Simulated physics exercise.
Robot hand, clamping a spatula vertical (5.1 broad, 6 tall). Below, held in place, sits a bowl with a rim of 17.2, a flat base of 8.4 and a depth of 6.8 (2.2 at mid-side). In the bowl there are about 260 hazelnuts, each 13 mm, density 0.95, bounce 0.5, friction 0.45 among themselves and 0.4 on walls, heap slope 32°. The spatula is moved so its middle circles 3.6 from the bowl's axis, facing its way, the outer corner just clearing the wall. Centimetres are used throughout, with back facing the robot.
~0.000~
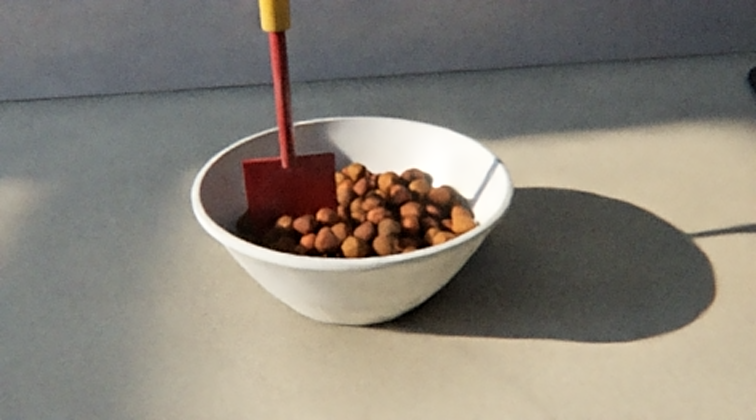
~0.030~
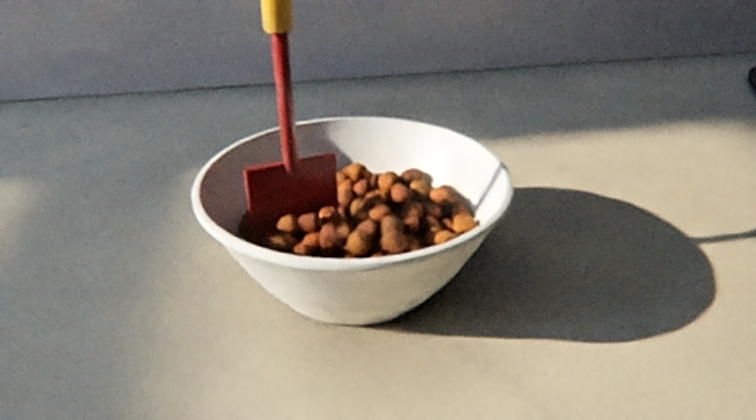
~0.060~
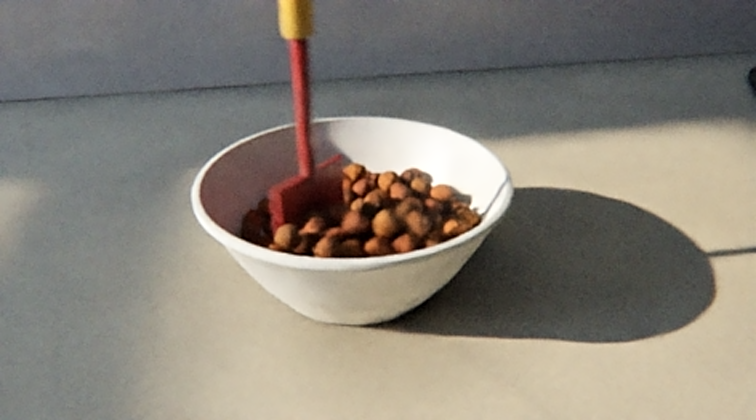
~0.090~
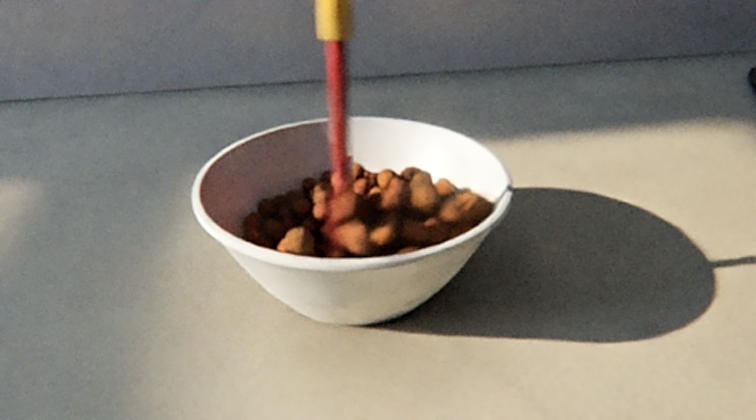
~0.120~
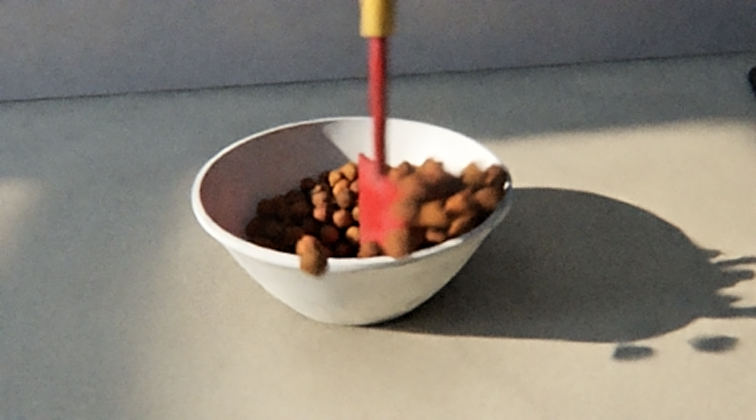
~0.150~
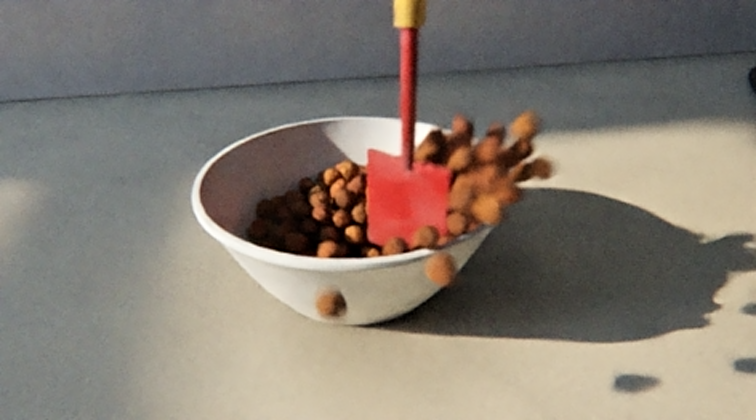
On a gray surface, a red spatula with a yellow handle swept rightward through a white bowl of round brown nuts, turning as it pushed them into a heap and flung several over the rim.
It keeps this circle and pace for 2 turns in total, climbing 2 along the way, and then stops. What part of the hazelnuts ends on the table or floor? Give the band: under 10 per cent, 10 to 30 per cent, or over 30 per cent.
Band: Over 30 per cent.
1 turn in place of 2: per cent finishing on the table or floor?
I'd reckon near 30 per cent.
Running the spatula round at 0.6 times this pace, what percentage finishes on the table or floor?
About 25 per cent.
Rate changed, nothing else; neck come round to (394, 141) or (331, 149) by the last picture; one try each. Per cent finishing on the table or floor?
Well, about 35 percent the first time and about 20 percent the second.
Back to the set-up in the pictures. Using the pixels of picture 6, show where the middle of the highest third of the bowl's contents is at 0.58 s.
I'd point to about (413, 231).
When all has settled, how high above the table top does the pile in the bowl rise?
Around 5.0 cm above the table.
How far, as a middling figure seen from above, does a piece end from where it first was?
Roughly 11 cm.
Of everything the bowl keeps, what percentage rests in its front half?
It comes to near 50 percent.
By 0.37 s, 1° round, highest piece 11 above the table; 178 in the bowl, 46 on the table or floor, 36 in flight or on the tool.
By 0.58 s, 226° round, highest piece 8 above the table; 158 in the bowl, 96 on the table or floor, 6 in flight or on the tool.
By 0.89 s, 0° round, highest piece 5 above the table; 157 in the bowl, 103 on the table or floor.
By 1.59 s, 0° round, highest piece 5 above the table; 157 in the bowl, 103 on the table or floor.
Final count, 157 in the bowl, 103 on the table or floor. That is 40 % on the table or floor.
